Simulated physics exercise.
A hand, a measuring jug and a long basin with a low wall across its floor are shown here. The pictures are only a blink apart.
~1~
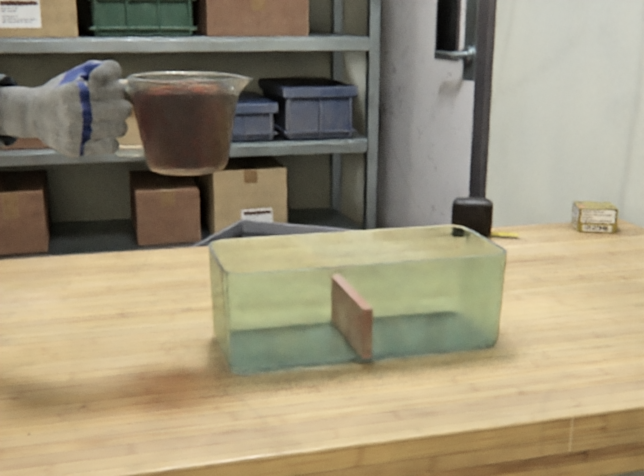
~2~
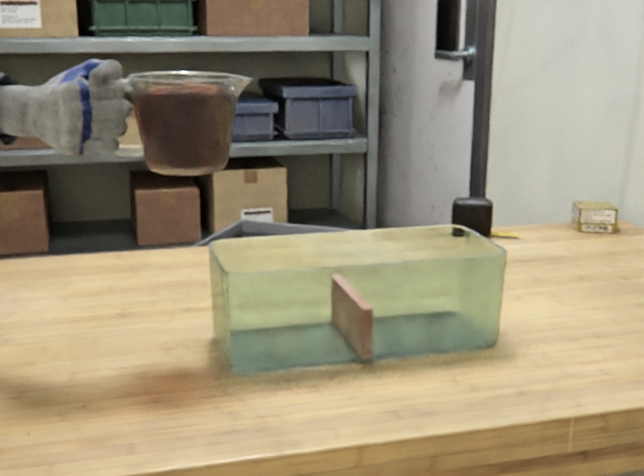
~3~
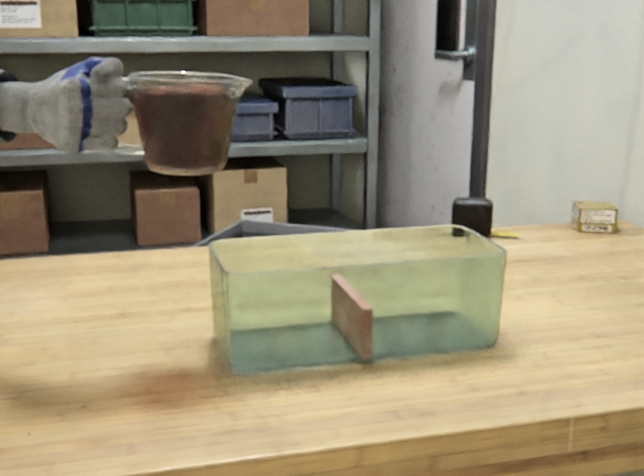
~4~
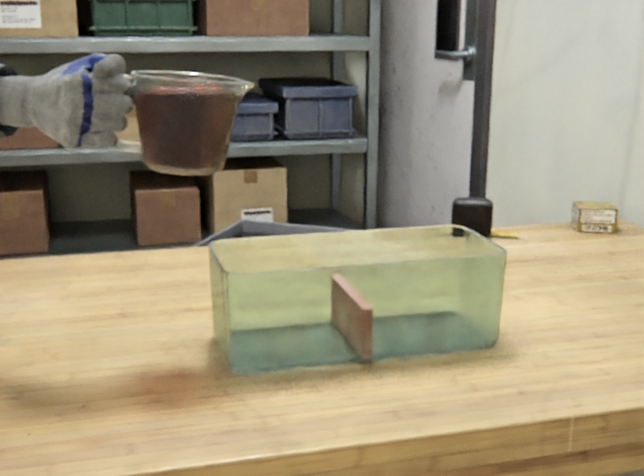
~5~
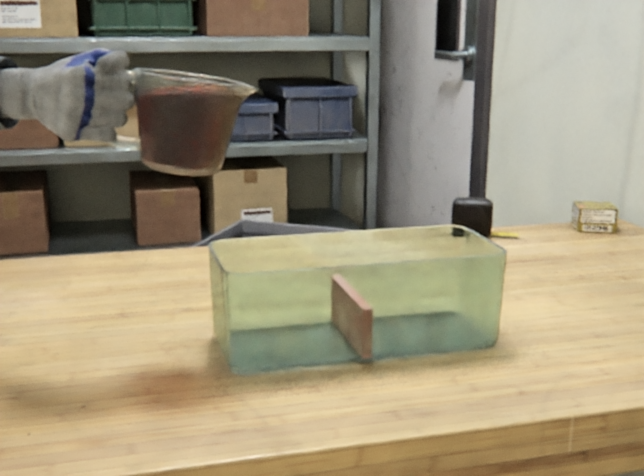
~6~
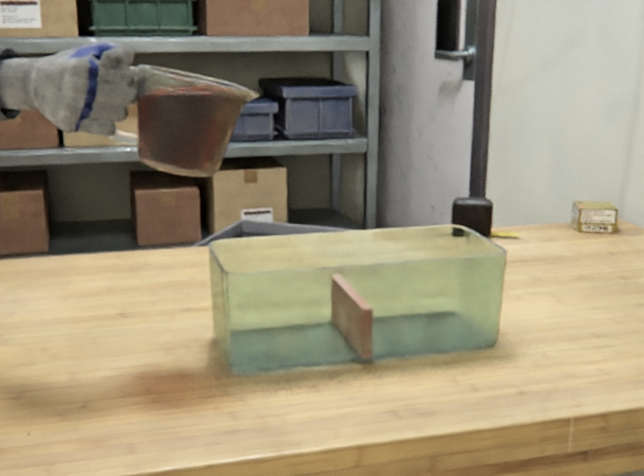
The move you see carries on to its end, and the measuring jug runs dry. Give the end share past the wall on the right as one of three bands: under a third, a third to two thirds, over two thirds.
The end share is under a third.
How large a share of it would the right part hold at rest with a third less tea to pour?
Close to 5 per cent, more or less.
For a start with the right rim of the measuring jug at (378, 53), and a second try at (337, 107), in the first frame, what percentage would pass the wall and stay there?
One after the other: 95 %, 85 %.
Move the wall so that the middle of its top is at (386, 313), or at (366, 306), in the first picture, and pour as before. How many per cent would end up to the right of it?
Roughly 15 % and then 5 %.
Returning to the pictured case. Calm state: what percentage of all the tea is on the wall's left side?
Roughly 95 in a hundred.
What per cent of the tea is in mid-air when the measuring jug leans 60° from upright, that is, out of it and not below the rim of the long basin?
Something like 20 per cent of it.
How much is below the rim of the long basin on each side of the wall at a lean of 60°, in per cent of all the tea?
Left: Roughly 10 %; right: Roughly 0 %.
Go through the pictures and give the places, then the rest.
In the first picture, it leans 0°; its right rim is at (253, 78); the tea meets the walls at (134, 91) and (236, 90); the long basin's rim runs from (216, 259) to (485, 240); the wall's top is at (351, 292).
In the second picture, it leans 1°; its right rim is at (253, 78); the tea meets the walls at (134, 91) and (236, 90).
In the third picture, it leans 2°; its right rim is at (255, 80); the tea meets the walls at (136, 91) and (236, 91).
In the fourth picture, it leans 5°; its right rim is at (256, 83); the tea meets the walls at (136, 92) and (238, 91).
In the fifth picture, it leans 8°; its right rim is at (258, 88); the tea meets the walls at (139, 92) and (242, 91).
In the sixth picture, it leans 13°; its right rim is at (261, 93); the tea meets the walls at (141, 94) and (249, 93).
A moment on, the tilt is 60° and 68 per cent is still to pour, 11 is left of the wall and 0 right of it.
Next, the tilt is 91° and 15 per cent is still to pour, 70 is left of the wall and 0 right of it.
Then the tilt is 99° and 0 per cent is still to pour, 96 is left of the wall and 2 right of it.
Later the tilt is 99° and 0 per cent is still to pour, 97 is left of the wall and 2 right of it.
In the end 97 per cent lies left of the wall, 2 right of it and 1 outside.
